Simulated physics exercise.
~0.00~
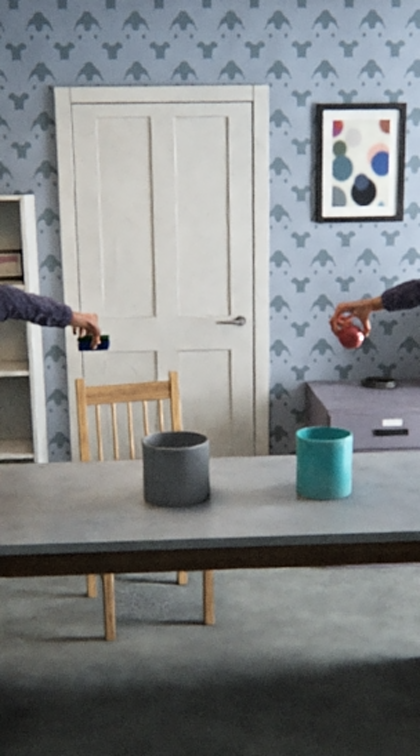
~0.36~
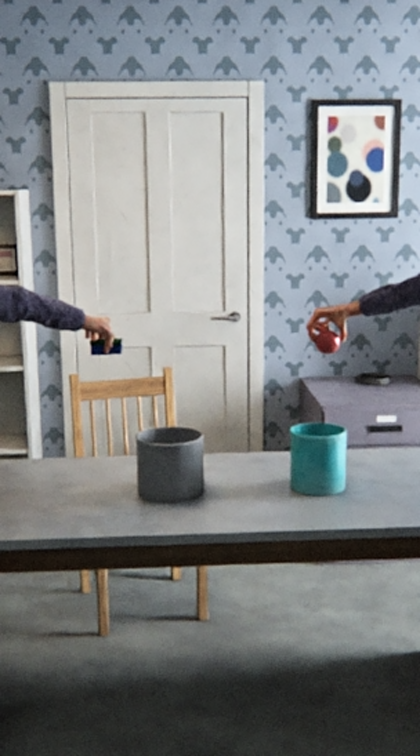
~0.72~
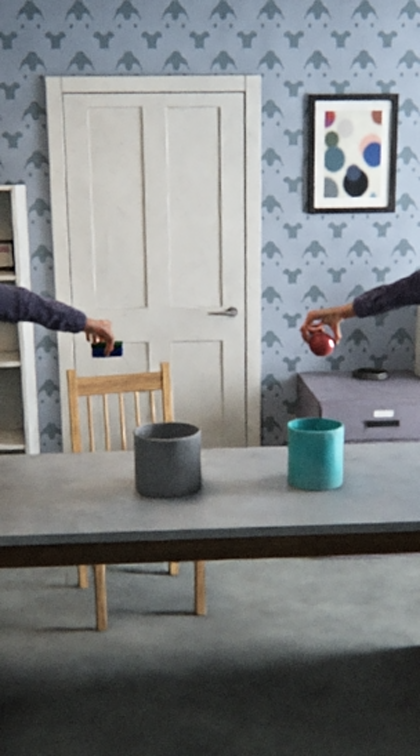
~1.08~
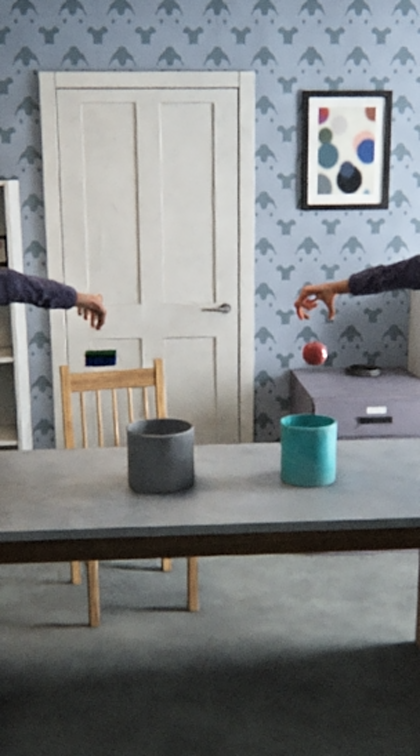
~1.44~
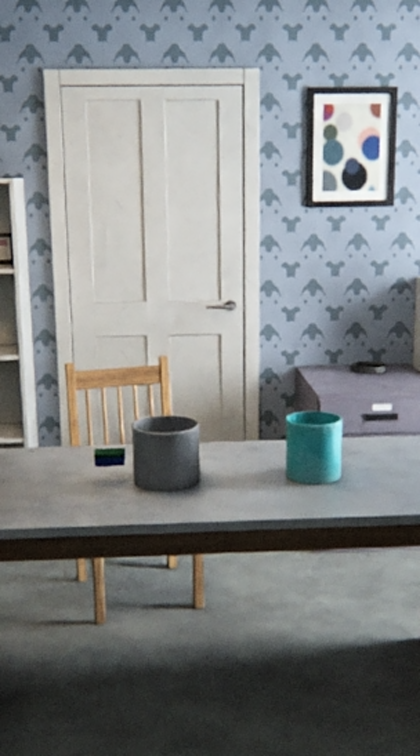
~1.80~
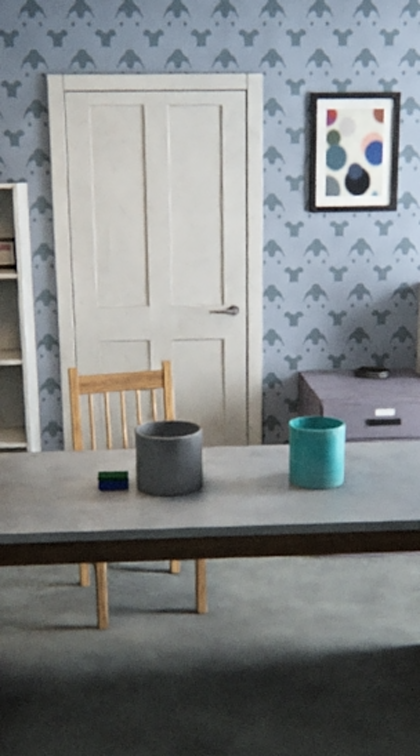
A dark blue sponge and a red apple are held in the air by two hands, one reaching in from each side, above a table with a gray container on the left and a teal one on the right. The hands shift slightly as the view sways a little. Then the fingers of both hands open, and the sponge and apple drop as the hands draw back. The sponge falls to the left of the gray container and comes to rest on the tabletop beside it. The apple drops into the teal container and is out of sight at the end.
